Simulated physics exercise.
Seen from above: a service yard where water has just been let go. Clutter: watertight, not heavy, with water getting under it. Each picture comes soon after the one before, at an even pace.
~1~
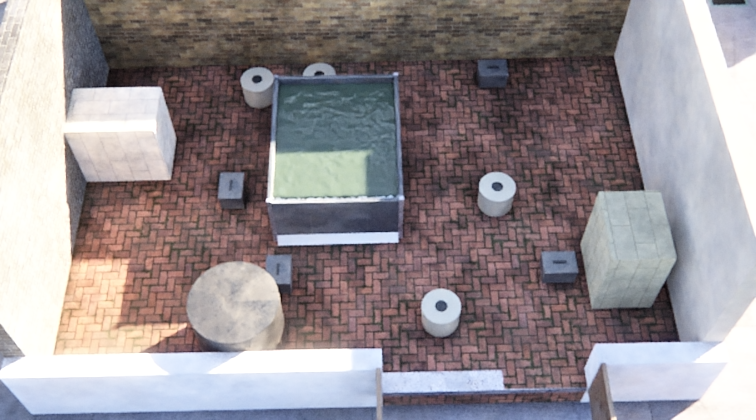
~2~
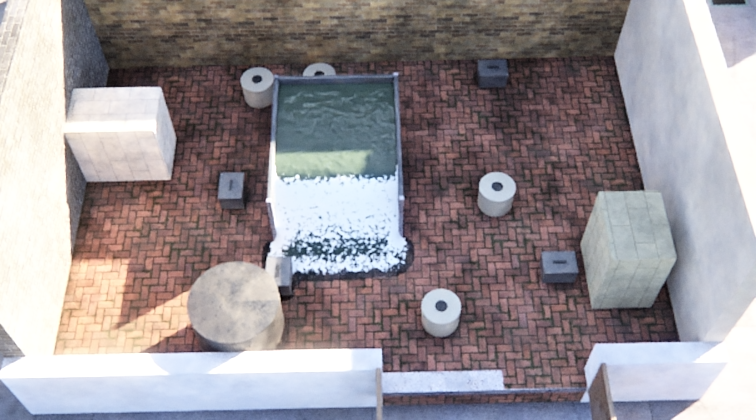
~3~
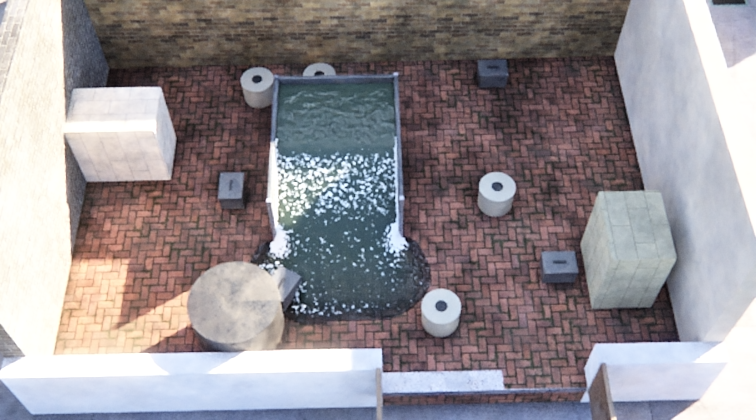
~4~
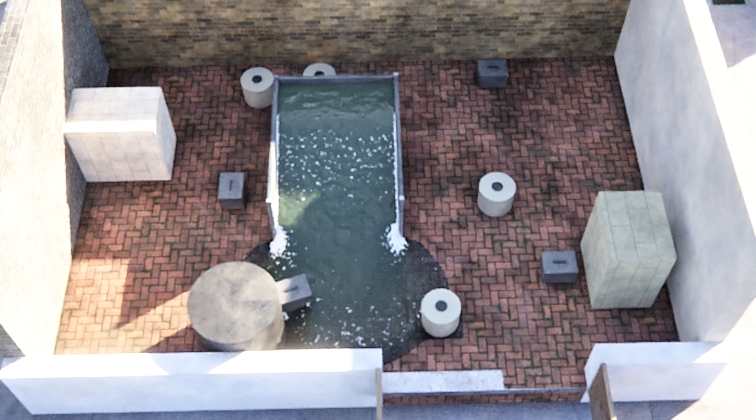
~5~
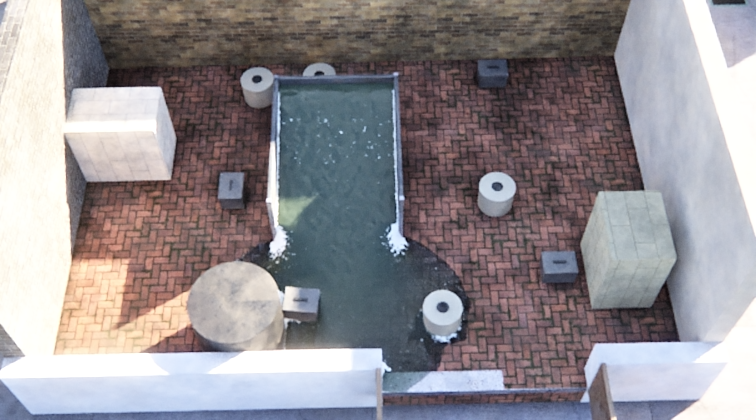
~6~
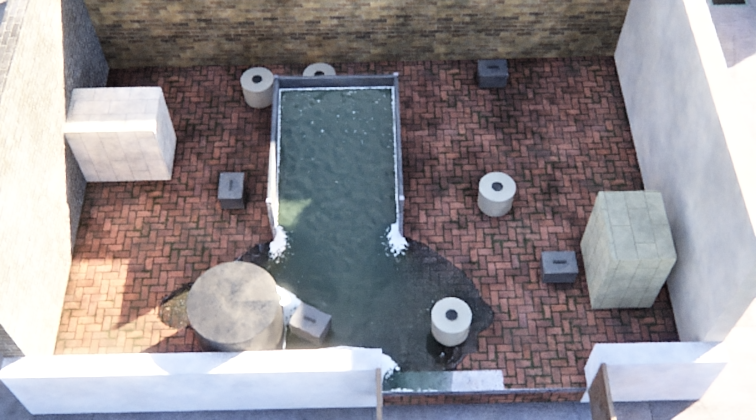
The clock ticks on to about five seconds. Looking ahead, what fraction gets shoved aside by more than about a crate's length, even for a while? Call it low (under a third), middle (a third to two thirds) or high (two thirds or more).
Middle.
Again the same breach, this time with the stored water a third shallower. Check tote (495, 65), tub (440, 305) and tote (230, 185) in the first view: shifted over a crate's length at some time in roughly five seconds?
Object 1: Didn't cover it. Object 2: Covered it. Object 3: Didn't cover it.
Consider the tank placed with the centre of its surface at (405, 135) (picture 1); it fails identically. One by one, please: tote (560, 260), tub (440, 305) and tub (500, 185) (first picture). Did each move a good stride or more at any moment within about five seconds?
Object by object, in turn: Lingered near its place, travelled a good distance, lingered near its place.
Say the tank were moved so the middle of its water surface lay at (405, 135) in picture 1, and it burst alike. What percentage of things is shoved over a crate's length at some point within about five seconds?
About 40 per cent.
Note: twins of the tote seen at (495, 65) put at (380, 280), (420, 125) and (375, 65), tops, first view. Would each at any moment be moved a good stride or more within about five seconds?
Shoved clear, stays put, stays put.
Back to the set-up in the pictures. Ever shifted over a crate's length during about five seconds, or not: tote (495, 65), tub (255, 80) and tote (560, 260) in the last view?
Object by object as listed: Kept nearby, then kept nearby, then got well clear.
A moment on, 2 of 8 are well off their spots; 2 afloat.
Next, 2 of 8 are well off their spots; 1 afloat.
Later, 3 of 8 are well off their spots; 1 afloat.
In the end, 3 of 8 are well off their spots, and 3 have been at some point; 0 afloat.
